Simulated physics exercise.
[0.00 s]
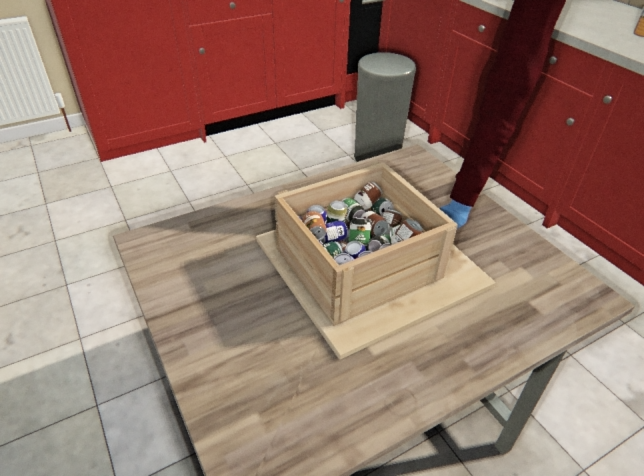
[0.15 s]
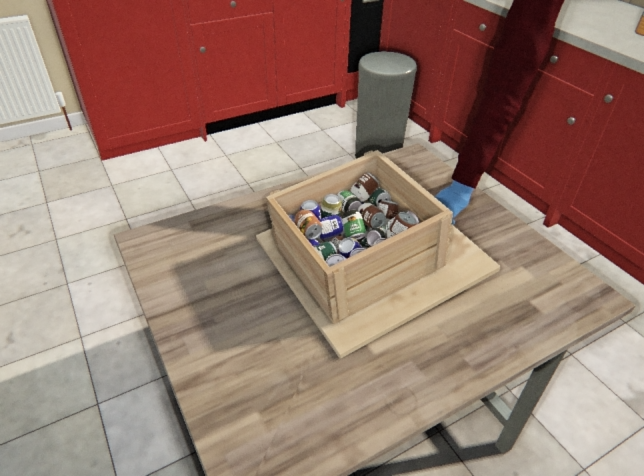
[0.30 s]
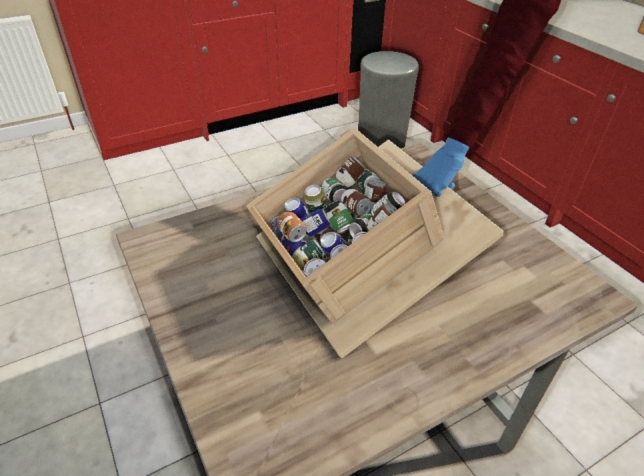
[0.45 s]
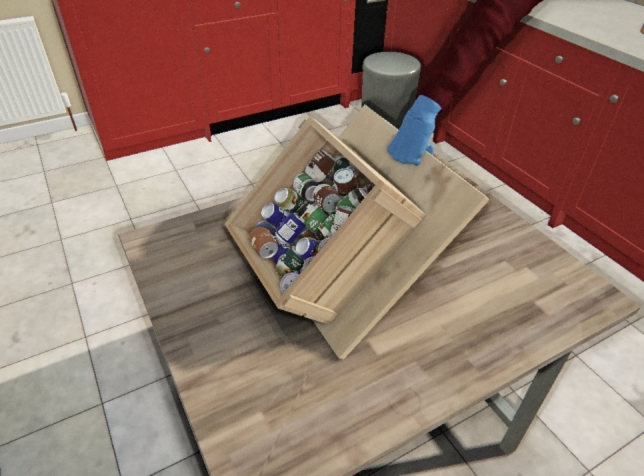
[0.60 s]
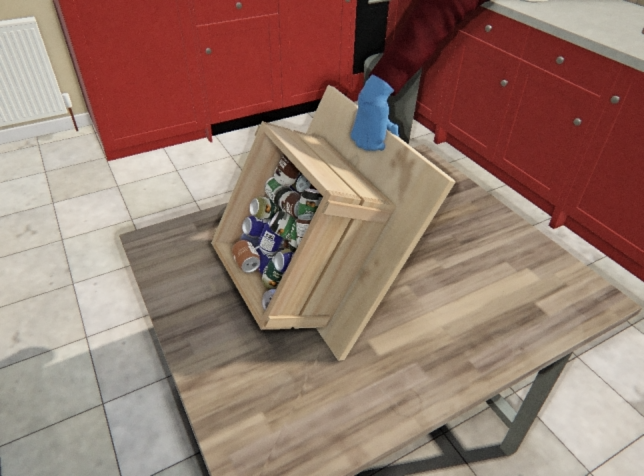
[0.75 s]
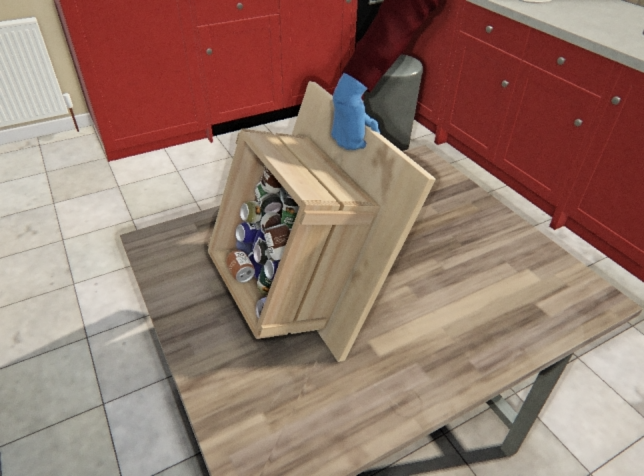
A blue-gloved hand in a dark red sleeve lifted the right side of a board on a wooden table, steeply tilting the wooden box of small cans on it toward the left.
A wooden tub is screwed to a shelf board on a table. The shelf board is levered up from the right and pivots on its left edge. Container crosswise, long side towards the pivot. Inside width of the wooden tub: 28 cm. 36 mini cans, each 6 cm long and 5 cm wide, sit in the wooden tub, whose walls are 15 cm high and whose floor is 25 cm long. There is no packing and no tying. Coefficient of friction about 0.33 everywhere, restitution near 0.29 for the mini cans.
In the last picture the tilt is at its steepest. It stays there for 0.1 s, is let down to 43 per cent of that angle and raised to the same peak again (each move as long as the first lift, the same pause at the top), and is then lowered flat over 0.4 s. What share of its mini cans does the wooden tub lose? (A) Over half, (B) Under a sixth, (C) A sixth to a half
(B) Under a sixth.
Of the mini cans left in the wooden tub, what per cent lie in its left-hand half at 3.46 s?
Close to 50 in every hundred.
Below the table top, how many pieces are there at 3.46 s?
Roughly 1 in all.
After 1.18 s, tilt 53°; wooden tub 35 in, 1 out.
After 1.72 s, tilt 32°; wooden tub 34 in, 2 out.
After 2.48 s, tilt 68°; wooden tub 34 in, 2 out.
Outcome (at 3.46 s), wooden tub 34 in, 2 out. Asked share, 2 of 36, 6 per cent.
